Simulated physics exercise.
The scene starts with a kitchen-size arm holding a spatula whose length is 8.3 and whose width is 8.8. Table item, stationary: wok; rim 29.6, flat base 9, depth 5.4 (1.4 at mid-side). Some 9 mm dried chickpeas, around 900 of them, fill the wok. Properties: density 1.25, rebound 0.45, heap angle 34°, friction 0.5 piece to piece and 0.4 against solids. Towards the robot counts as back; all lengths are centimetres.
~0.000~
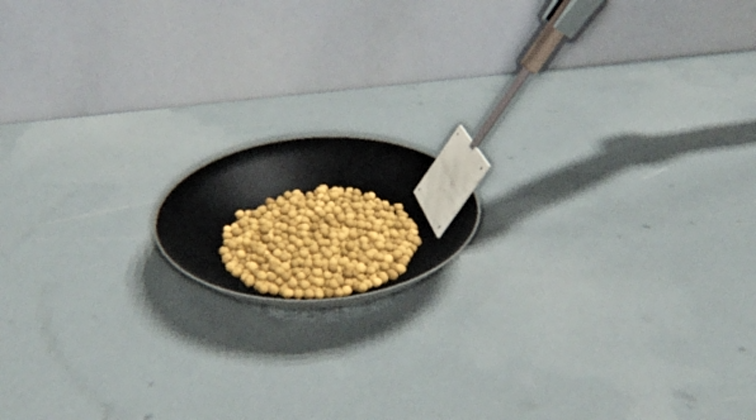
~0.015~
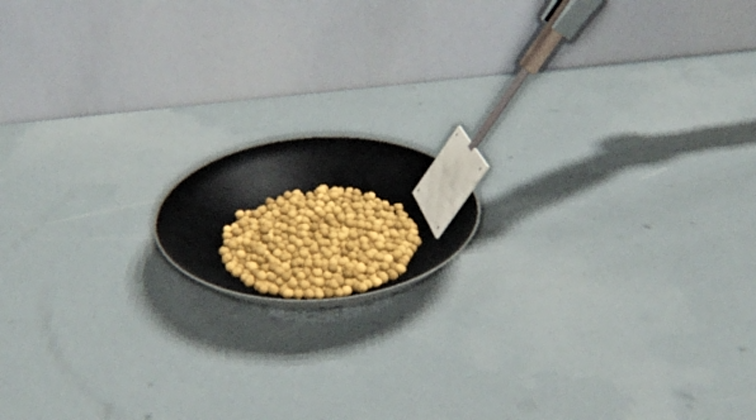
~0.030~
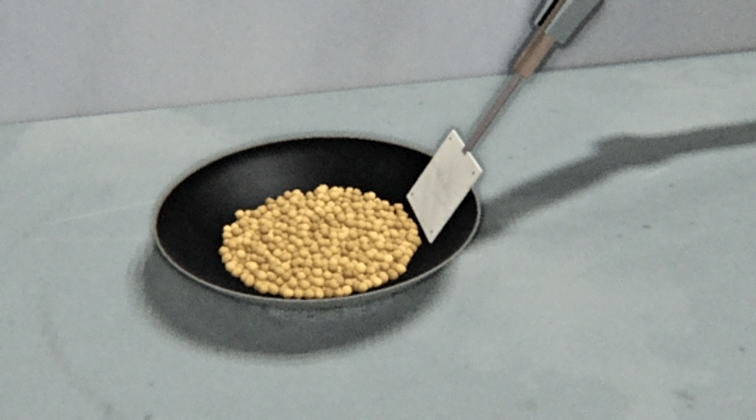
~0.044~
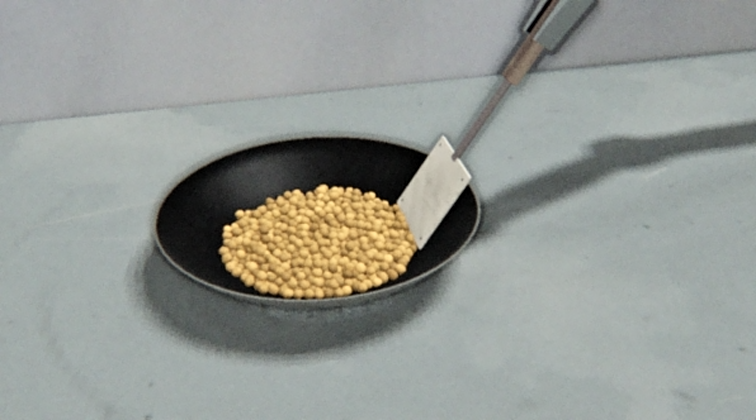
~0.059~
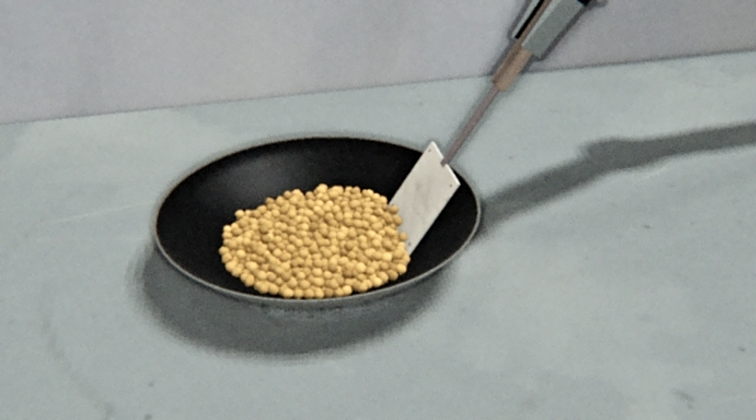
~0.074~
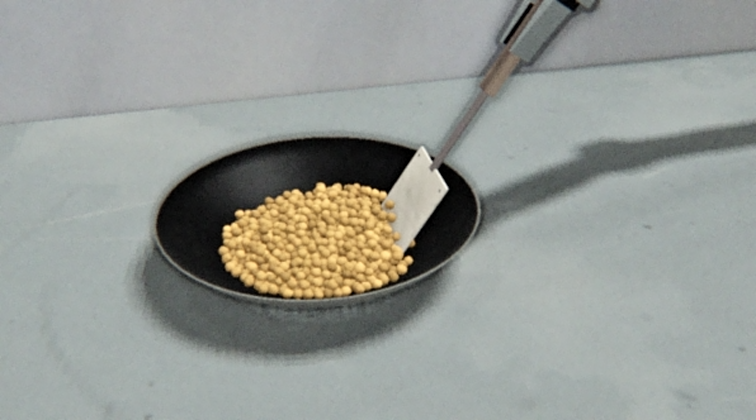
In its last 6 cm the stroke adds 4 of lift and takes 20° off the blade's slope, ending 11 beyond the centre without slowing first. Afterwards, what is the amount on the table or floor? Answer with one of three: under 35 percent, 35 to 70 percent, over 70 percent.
Under 35 percent.
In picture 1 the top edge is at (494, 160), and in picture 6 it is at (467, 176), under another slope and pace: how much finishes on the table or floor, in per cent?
15 %.
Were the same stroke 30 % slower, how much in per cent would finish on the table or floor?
It would be roughly 15 percent.
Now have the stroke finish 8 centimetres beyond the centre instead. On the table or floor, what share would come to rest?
That would be something like 10 in a hundred.
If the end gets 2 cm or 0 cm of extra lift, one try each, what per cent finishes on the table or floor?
I'd say close to 30 percent for the first and close to 25 percent for the second.
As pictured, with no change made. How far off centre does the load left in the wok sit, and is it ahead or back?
I'd say it's roughly 4.0 cm toward the front.
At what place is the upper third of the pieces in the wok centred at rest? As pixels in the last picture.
Approximately at pixel (228, 238).
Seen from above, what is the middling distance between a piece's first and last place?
Near 6 cm, measured level.
After 0.16 s, sloping 56°, highest piece 5 above the table; 900 in the wok.
After 0.25 s, sloping 51°, highest piece 6 above the table; 900 in the wok.
After 0.50 s, sloping 36°, highest piece 10 above the table; 663 in the wok, 169 on the table or floor, 68 on the blade or in flight.
After 1.55 s, sloping 36°, highest piece 6 above the table; 663 in the wok, 237 on the table or floor.
At rest, 663 in the wok, 237 on the table or floor. That is 26 % on the table or floor.
